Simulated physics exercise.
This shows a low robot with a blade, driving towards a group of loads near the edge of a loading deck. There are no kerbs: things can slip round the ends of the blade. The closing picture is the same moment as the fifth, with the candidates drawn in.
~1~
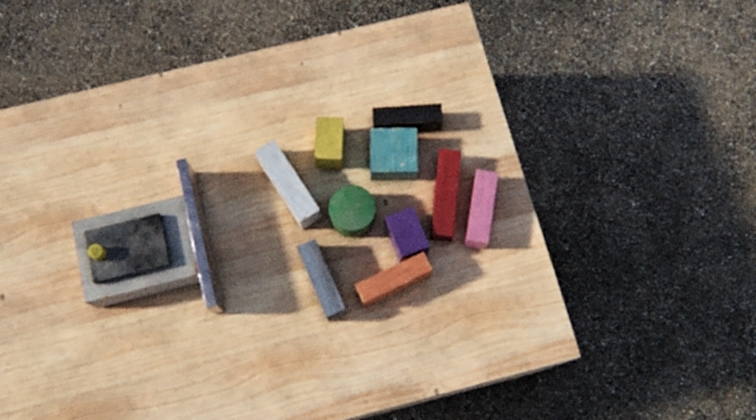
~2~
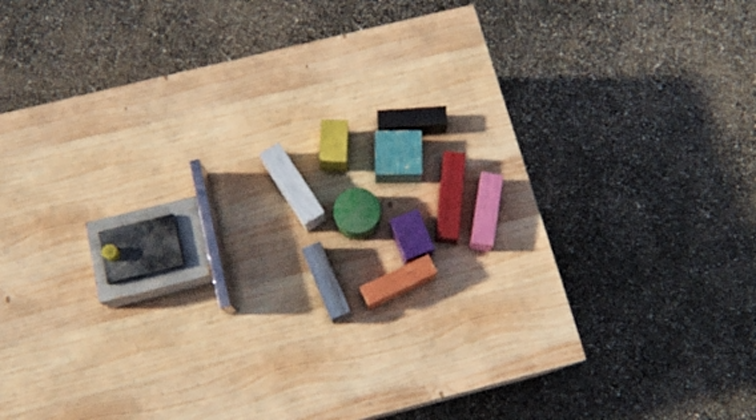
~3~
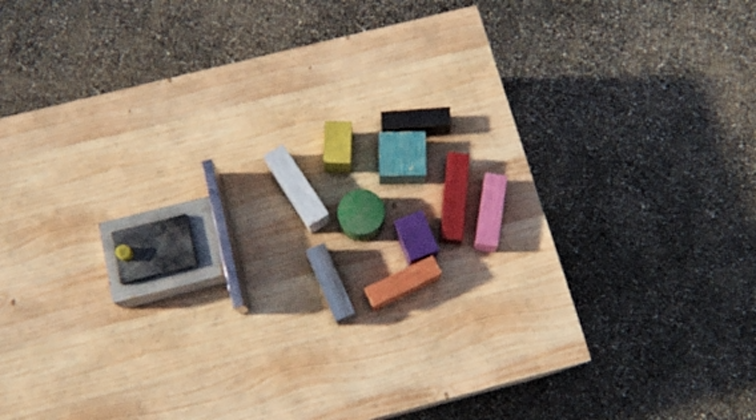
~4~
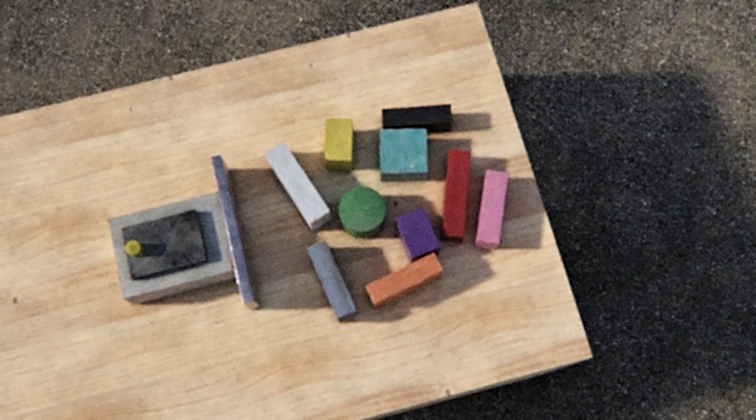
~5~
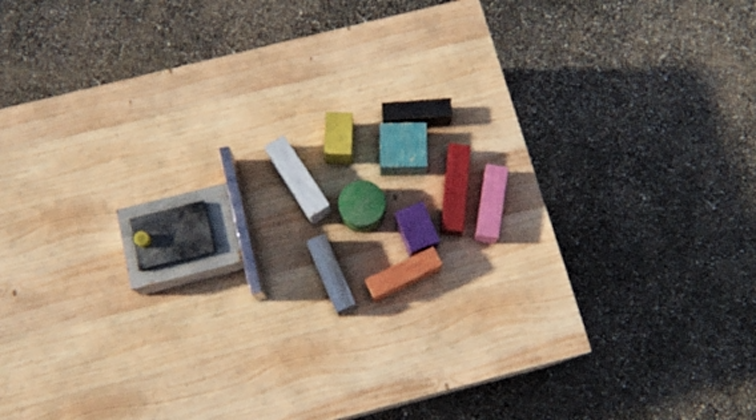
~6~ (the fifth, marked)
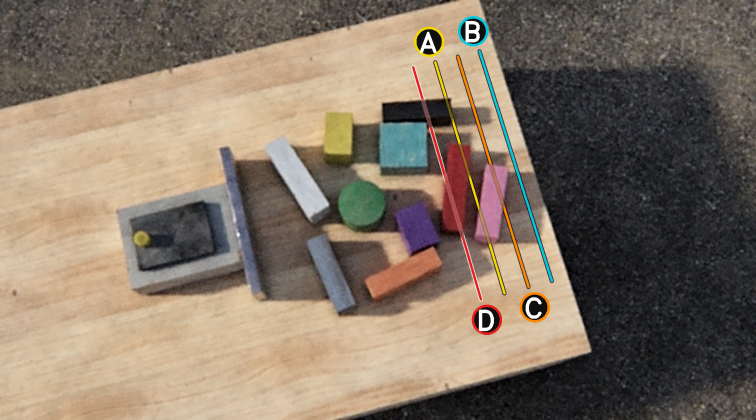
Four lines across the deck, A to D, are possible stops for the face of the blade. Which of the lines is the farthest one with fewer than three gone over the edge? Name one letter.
Line D.
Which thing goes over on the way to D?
The pink bar goes over.
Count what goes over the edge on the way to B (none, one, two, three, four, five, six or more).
By then, six or more.
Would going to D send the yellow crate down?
By then, no.
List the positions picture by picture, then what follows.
Robot (133, 247); turquoise crate (393, 155); green canister (353, 212), in the first picture.
Robot (147, 247); white bar (293, 187), in the second picture.
Robot (160, 247); orange bar (403, 284), in the third picture.
Robot (170, 243); grey stick (332, 282), in the fourth picture.
Robot (178, 234); black bar (417, 114); purple crate (417, 230); turquoise crate (403, 150), in the fifth picture.
On the copy, A at (469, 174); B at (514, 162); C at (492, 168); D at (446, 179).
On D. First, robot (254, 215); yellow crate (343, 137); grey stick (349, 272).
Then, robot (329, 196); pink bar (498, 204); black bar (456, 100).
Finally, robot (385, 182); pink bar over the edge; black bar (505, 85); one fallen.
By contrast, A drops four; B drops seven; C drops six.
